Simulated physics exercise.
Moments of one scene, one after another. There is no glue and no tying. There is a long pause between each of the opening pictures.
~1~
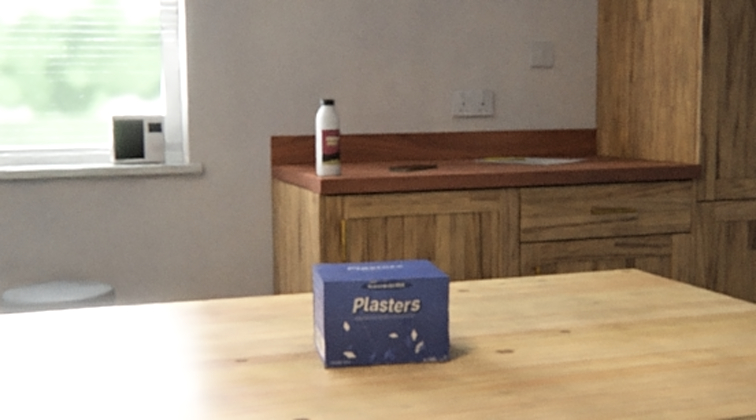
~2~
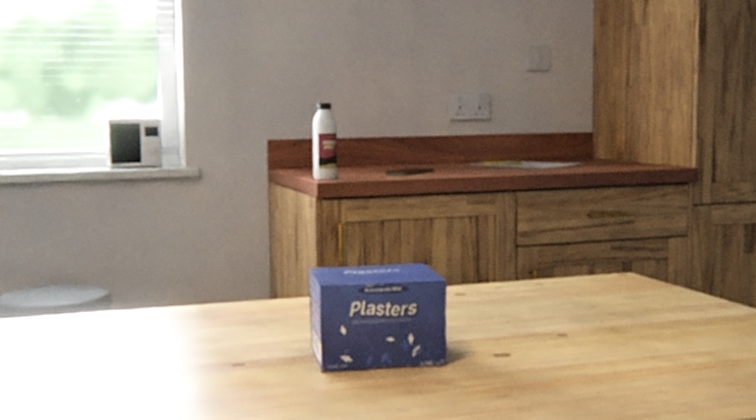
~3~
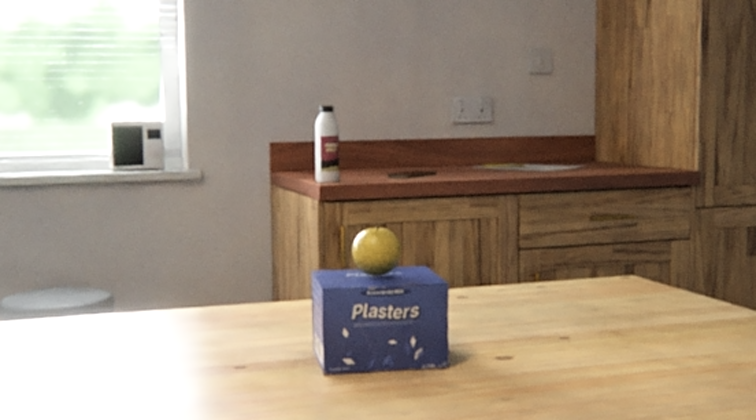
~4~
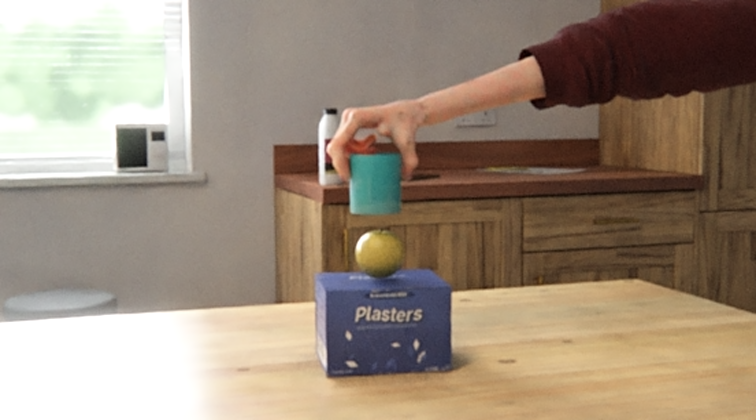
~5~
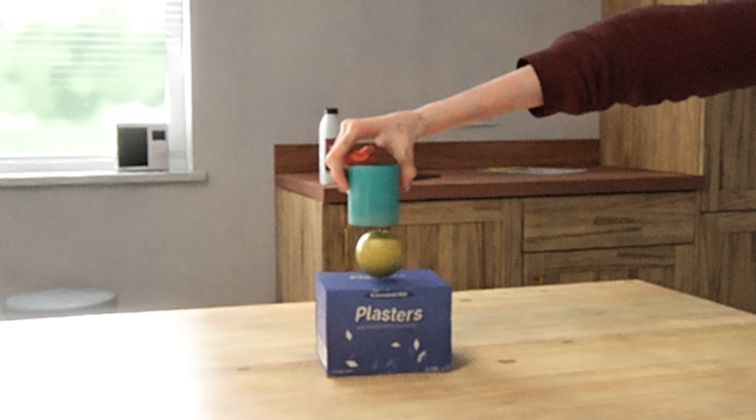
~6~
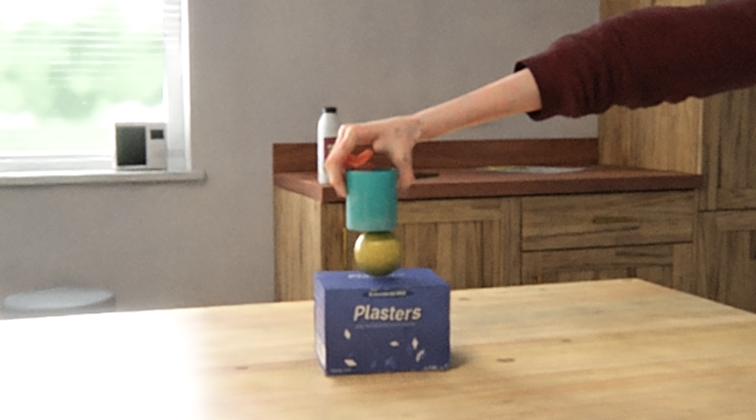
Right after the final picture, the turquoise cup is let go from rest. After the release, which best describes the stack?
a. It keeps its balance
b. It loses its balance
Option b: It loses its balance.
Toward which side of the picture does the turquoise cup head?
It goes leftward.
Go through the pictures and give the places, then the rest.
In the first picture, the last thing is not in view yet; blue box (379, 311).
In the second picture, the last thing is not in view yet; blue box (376, 315).
In the third picture, the last thing is not in view yet; blue box (378, 318).
The fourth picture shows on its way; turquoise cup (376, 183); blue box (381, 321).
The fifth picture shows on its way; turquoise cup (374, 194); blue box (381, 320).
The sixth picture shows in place under the hand; turquoise cup (372, 199); blue box (380, 319).
Then, 0.40 s after the last picture, turquoise cup now fallen.
Then, 0.60 s after the last picture, things are still on the move.
Then, 0.80 s after the last picture, as before.
At rest, fallen, turquoise cup; the other 2 in place. Seen from the same camera at the end, turquoise cup near (198, 351). The pile loses its balance.
